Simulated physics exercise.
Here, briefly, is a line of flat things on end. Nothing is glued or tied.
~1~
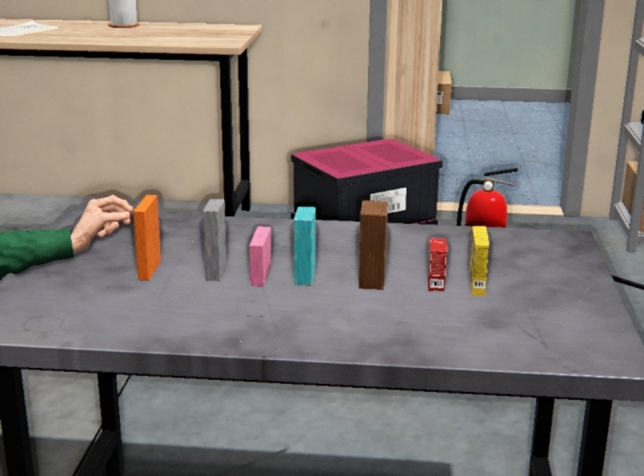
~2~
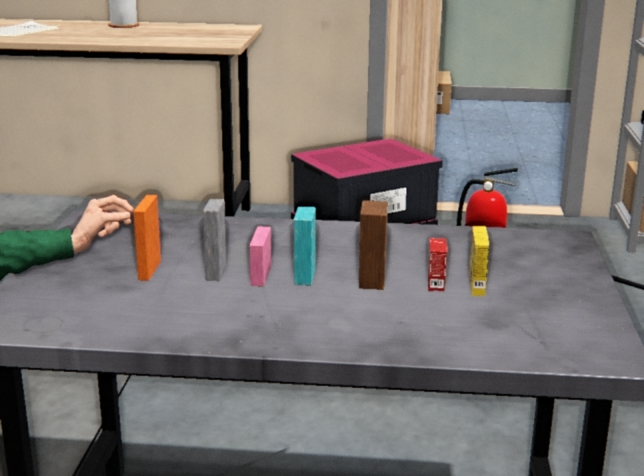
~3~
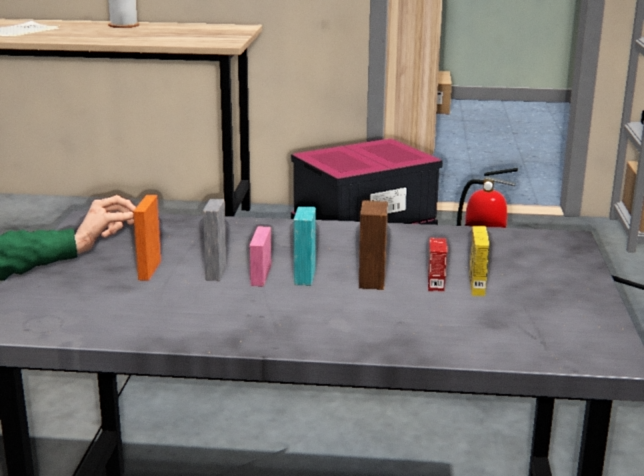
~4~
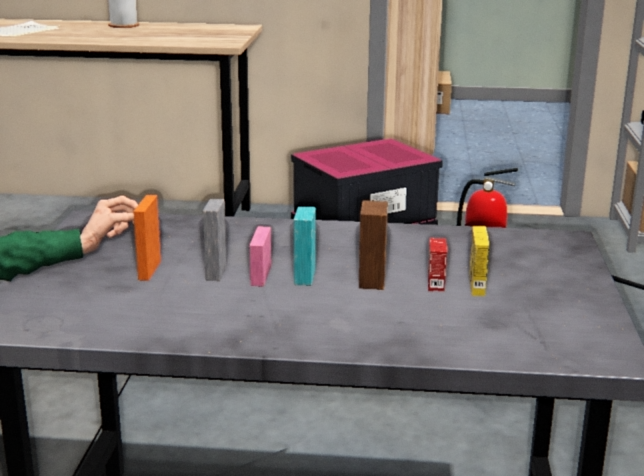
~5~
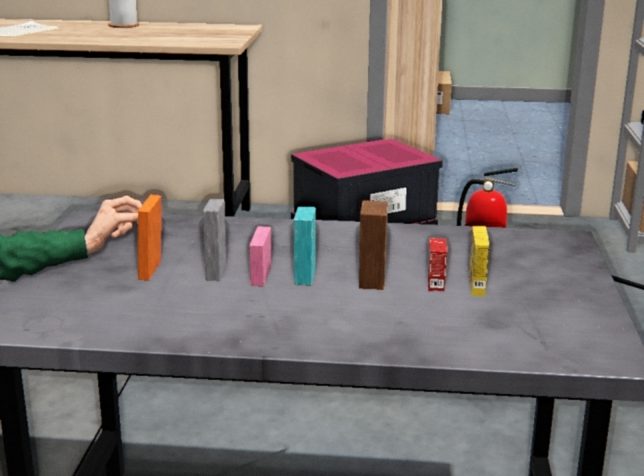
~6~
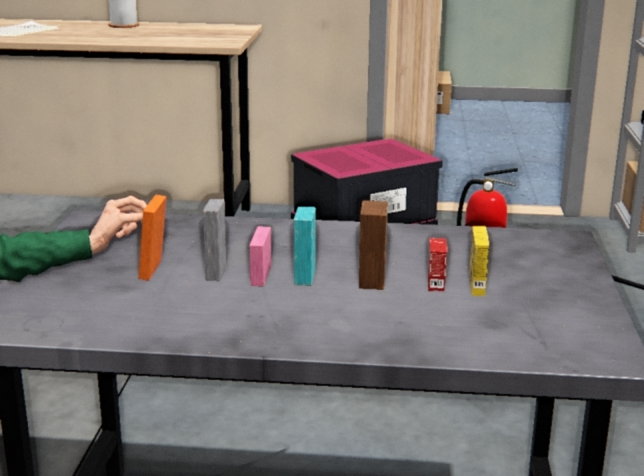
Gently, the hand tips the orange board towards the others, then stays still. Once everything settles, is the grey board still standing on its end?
No - it is felled.
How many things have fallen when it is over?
Count: 3.
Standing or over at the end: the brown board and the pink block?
So the brown board does not fall, and the pink block comes down.
Then, 0.50 s past the last view, orange board 89° over; grey board rocked 40° from its first pose near (247, 245); pink block rocked 26° from its first pose.
Then, 0.70 s past the last view, orange board 90° over; grey board on its side near (263, 255); pink block on its side; turquoise block displaced a little.
Finally, down or leaning hard on the table, grey board and pink block; the other 3 still in place. Final places as the last picture's camera would see them, grey board near (250, 257).
